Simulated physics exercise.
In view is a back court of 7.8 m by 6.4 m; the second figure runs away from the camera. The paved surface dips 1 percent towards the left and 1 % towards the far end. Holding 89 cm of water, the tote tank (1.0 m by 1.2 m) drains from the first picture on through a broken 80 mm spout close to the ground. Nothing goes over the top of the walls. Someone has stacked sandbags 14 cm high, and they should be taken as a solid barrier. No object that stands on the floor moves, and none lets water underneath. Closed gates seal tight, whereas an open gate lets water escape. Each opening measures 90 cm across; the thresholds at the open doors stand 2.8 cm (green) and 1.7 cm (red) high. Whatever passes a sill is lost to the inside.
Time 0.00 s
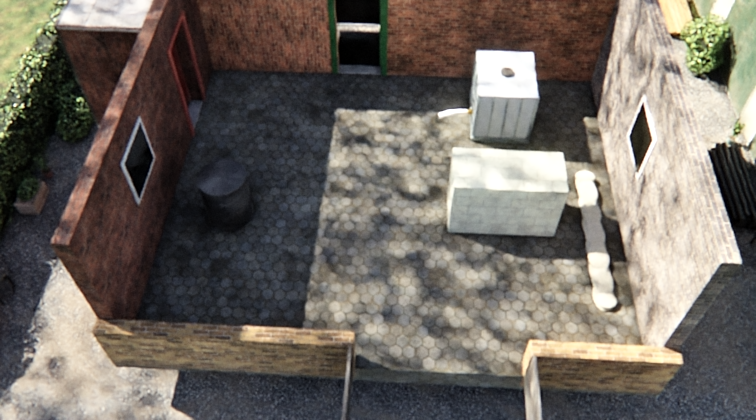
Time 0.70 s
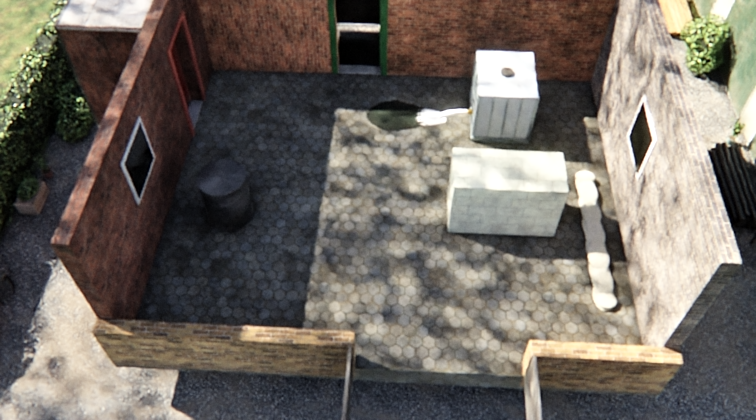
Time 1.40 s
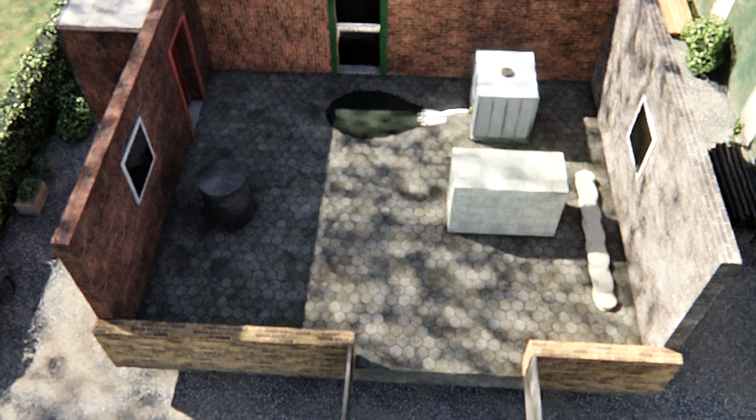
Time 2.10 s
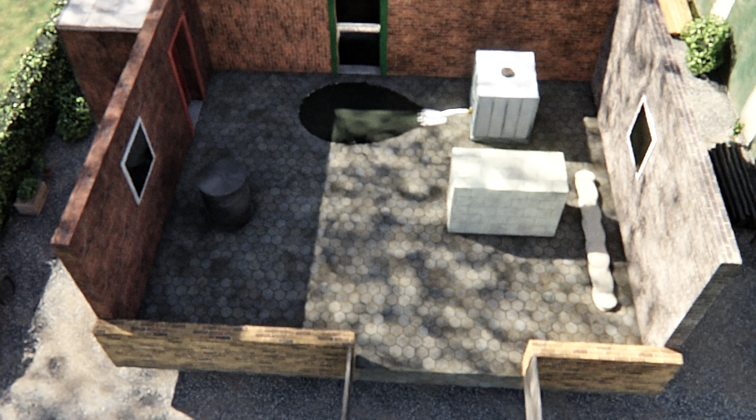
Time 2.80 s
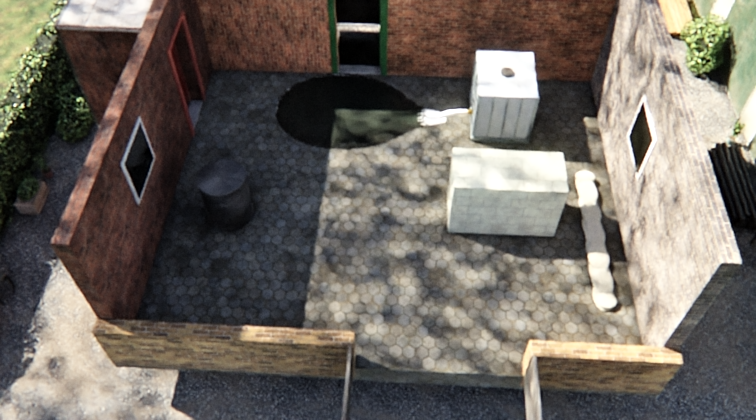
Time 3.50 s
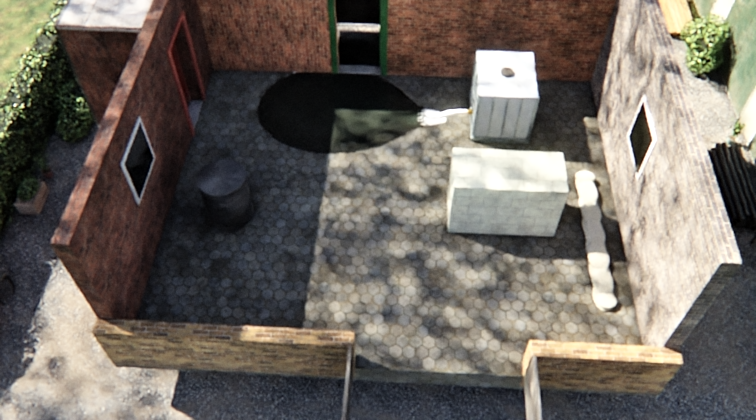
A brick-walled, paved court lay still while water poured from the pale tank near the back wall, and a dark puddle spread leftward across the paving, growing wider and rounder.
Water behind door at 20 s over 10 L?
Green door: Not over. Red door: Over.
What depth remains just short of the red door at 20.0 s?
About 4.0 centimetres.
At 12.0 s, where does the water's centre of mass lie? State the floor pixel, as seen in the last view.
Around (274, 106).
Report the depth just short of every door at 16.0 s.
Green 1.4 cm, red 3.5 cm.
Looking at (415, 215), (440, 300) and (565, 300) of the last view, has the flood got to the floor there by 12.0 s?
First untouched, next untouched, last untouched.
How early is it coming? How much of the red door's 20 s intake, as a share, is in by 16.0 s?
Share in: Approx. 50%.
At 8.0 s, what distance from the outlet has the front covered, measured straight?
About 5.4 metres.
After 5.0 s water covers 15 % of the floor and is deepest (3 cm) near (437, 115); green door 1.1 cm at the sill, 0 L in, red door not reached.
After 8.0 s water covers 20 % of the floor and is deepest (5 cm) near (213, 72); green door 1.3 cm at the sill, 0 L in, red door 2.1 cm at the sill, 0 L in.
After 12.0 s water covers 20 % of the floor and is deepest (5 cm) near (213, 72); green door 1.4 cm at the sill, 0 L in, red door 3.3 cm at the sill, 4 L in.
After 16.0 s water covers 25 % of the floor and is deepest (5 cm) near (213, 72); green door 1.5 cm at the sill, 0 L in, red door 3.7 cm at the sill, 14 L in.
After 20.0 s water covers 25 % of the floor and is deepest (5 cm) near (213, 72); green door 1.8 cm at the sill, 0 L in, red door 4 cm at the sill, 29 L in.
